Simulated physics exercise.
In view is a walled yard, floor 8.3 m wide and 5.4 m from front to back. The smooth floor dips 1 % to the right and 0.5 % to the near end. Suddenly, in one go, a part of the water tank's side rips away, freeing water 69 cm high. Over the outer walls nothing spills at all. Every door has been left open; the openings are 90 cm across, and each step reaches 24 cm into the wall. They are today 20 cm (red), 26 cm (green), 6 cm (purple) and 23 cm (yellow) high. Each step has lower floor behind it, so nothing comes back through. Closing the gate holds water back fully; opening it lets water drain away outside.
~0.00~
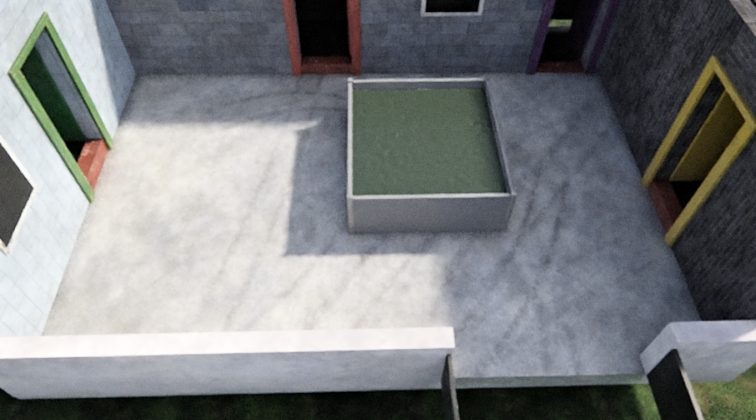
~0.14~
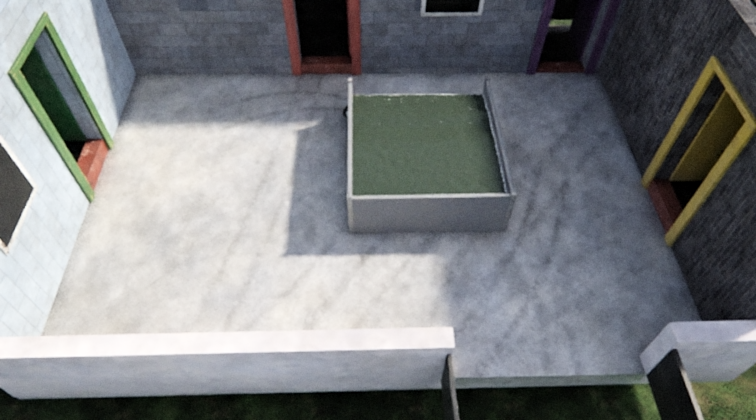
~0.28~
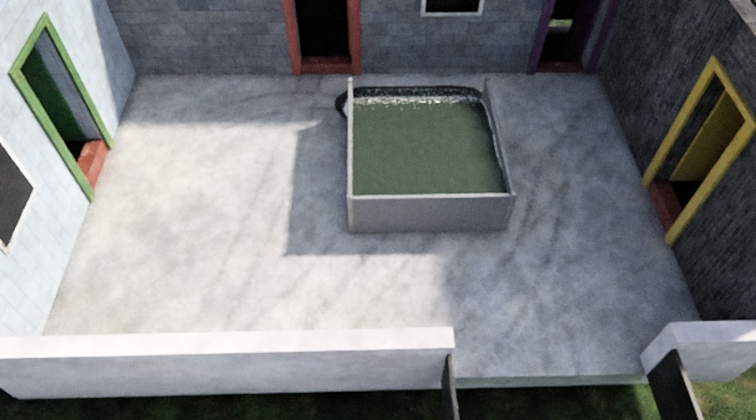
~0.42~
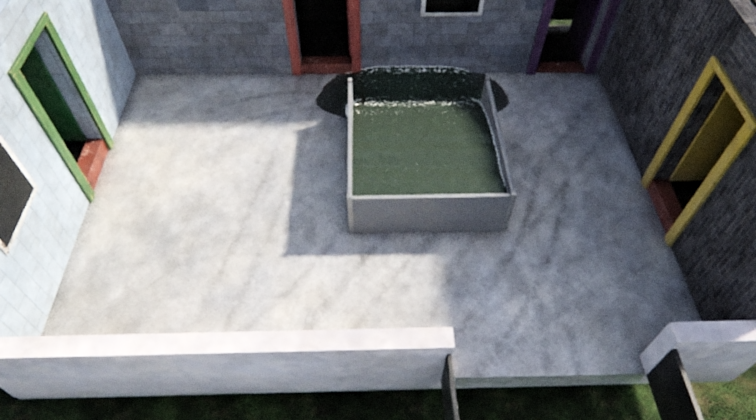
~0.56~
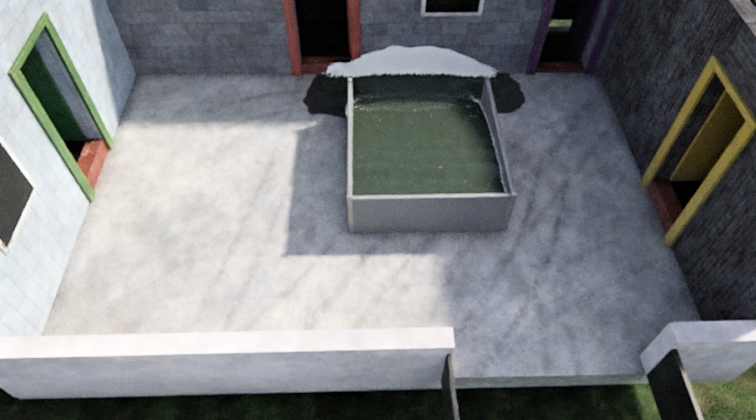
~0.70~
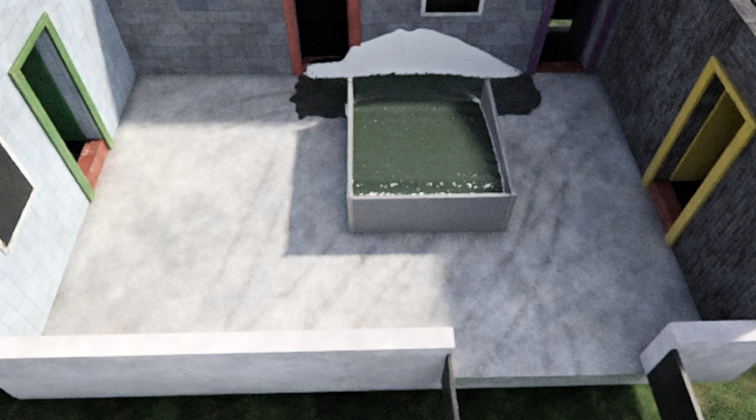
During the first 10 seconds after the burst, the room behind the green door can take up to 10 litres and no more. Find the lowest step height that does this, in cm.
The lowest height is about 13 cm.
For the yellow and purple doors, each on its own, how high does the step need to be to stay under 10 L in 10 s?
You'd want about 5.5 centimetres at yellow and about 24 centimetres at purple.
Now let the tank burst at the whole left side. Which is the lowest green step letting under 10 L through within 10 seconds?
In that case about 30 cm.
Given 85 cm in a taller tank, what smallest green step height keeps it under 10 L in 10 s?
The step would need to be some 17 cm high.
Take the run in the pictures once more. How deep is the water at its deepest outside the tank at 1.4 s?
About 52 cm.
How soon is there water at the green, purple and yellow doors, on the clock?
Arrival: Green 2.6 s, purple 0.9 s, yellow 2.4 s.
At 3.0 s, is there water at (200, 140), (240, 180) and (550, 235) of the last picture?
Listed order - soaked through, soaked through, unwetted.
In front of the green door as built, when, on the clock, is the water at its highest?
Peak time: About 3.2 s.
After 1.4 s water covers 15 % of the floor, deepest (52 cm) near (422, 86); it has not reached the green door.
After 3.0 s water covers 45 % of the floor, deepest (34 cm) near (599, 98); 18 cm at the green door, 0 litres in over its 26 cm step.
After 10.0 s water covers 95 % of the floor, deepest (12 cm) near (680, 301); 4 cm at the green door, 0 litres in over its 26 cm step.
At the green door as built, the water arrived by 2.6 s and peaked near 18 cm at 3.2 s.
Run again over the same 10 s with other heights there, 16 litres in over 11.5 cm, 3 litres over 15.5 cm. The limit of 10 litres is kept from about 13 cm up.
